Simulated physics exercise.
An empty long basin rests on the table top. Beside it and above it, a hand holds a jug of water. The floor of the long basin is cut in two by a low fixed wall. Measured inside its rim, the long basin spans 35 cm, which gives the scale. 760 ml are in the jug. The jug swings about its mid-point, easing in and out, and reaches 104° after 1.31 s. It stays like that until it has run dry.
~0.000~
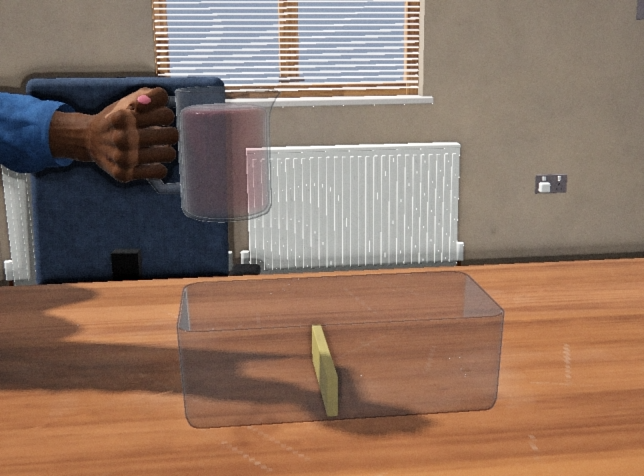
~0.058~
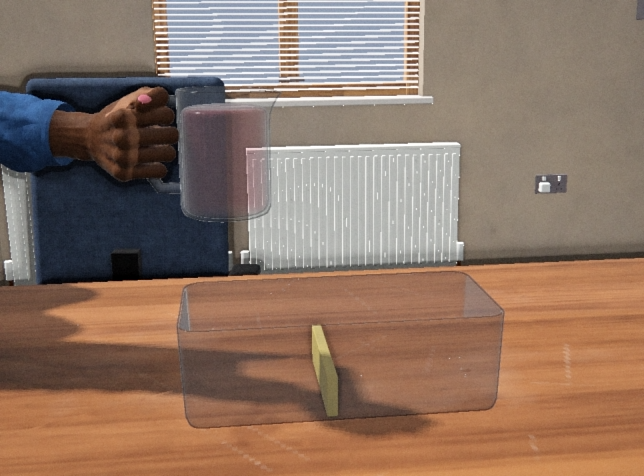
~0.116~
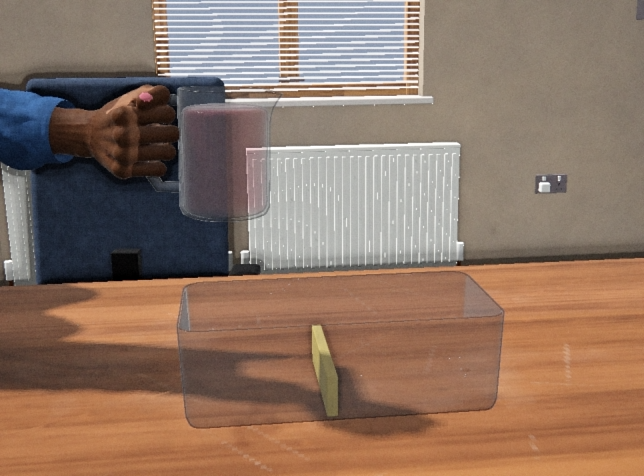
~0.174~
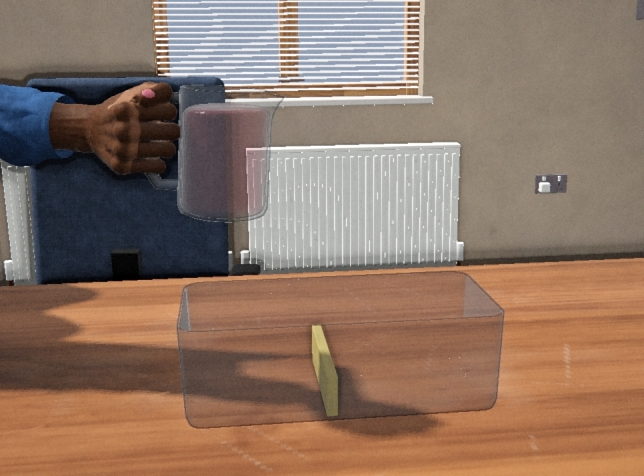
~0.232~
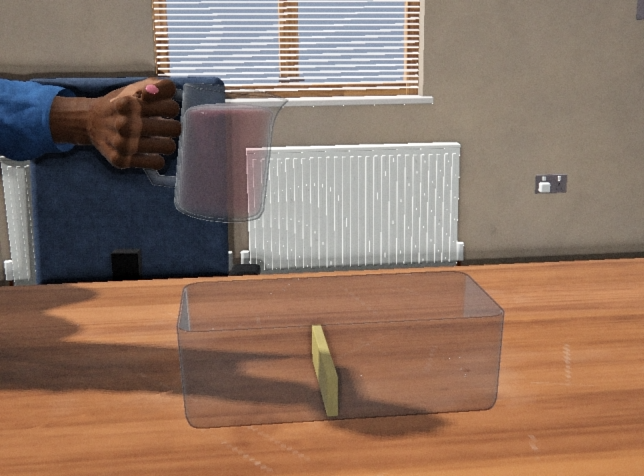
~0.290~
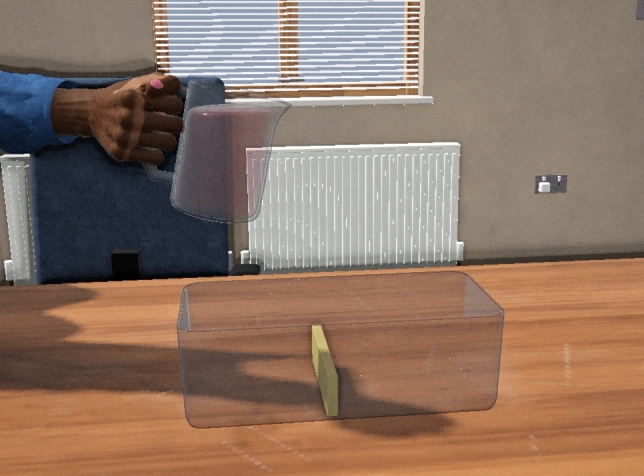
In this clip, a hand in a blue sleeve holds a clear jug of reddish liquid above a table with a long transparent basin containing a thin yellowish upright piece, then gradually tilts the jug slightly to the right.
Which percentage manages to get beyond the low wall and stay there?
Beyond the low wall, roughly 95 per cent stays.
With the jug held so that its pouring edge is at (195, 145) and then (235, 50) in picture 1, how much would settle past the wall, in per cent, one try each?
In turn about 5 and 75 per cent.
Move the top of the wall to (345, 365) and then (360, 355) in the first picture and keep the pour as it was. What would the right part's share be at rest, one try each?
Around 85 and 70 percent, in that order.
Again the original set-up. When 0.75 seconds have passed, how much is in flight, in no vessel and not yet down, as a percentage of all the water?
Around 12 in a hundred.
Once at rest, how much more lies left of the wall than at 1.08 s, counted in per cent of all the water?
Some 3 per cent.
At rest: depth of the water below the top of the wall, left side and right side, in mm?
The left comes to roughly 48 mm and the right to roughly 24 mm.
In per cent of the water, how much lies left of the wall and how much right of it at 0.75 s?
0 on the left, 2 on the right, roughly.
By 0.75 s the tilt is 63° and 86 per cent is still to pour, 0 is left of the wall and 2 right of it.
By 1.08 s the tilt is 96° and 39 per cent is still to pour, 1 is left of the wall and 38 right of it.
By 1.43 s the tilt is 104° and 5 per cent is still to pour, 2 is left of the wall and 87 right of it.
By 1.81 s the tilt is 104° and 0 per cent is still to pour, 3 is left of the wall and 95 right of it.
At rest 4 per cent lies left of the wall, 95 right of it and 1 outside.
